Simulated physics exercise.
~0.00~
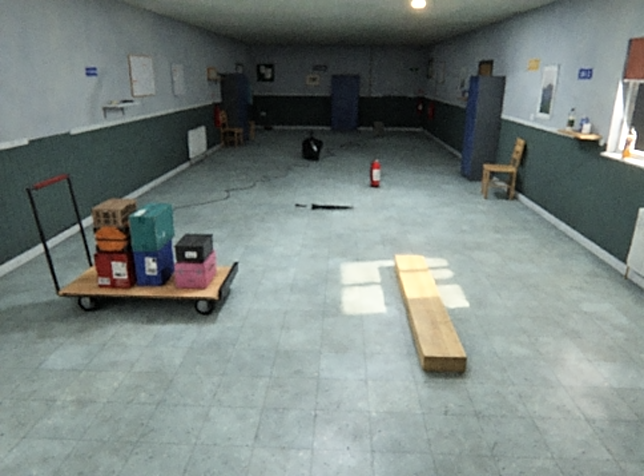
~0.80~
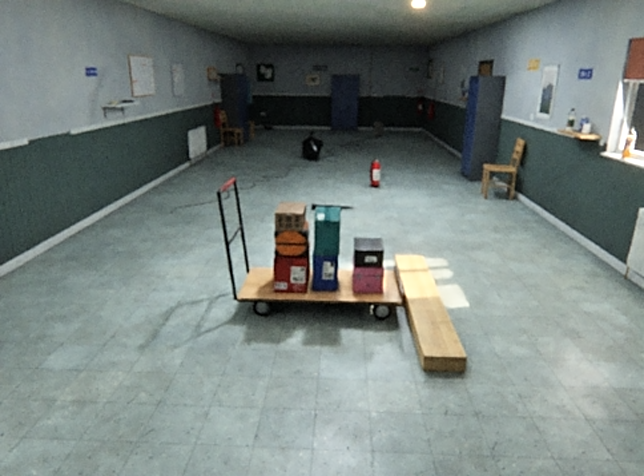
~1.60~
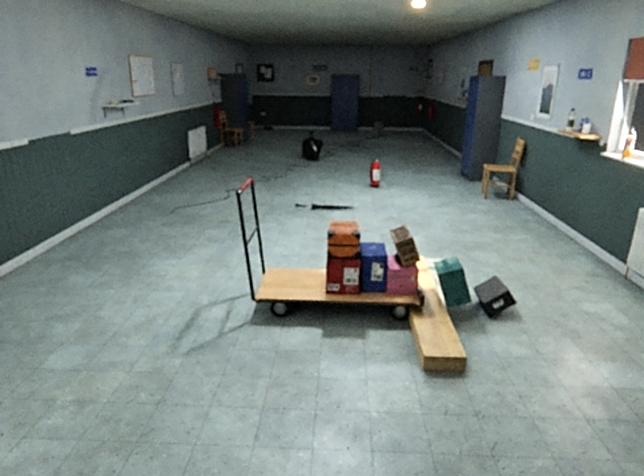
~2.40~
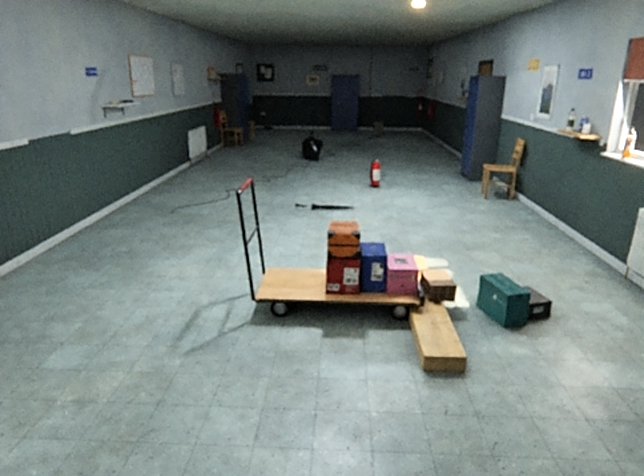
Flat cart of coloured boxes rolling right into a wooden beam, black, teal and brown boxes tumbling off, four staying aboard.
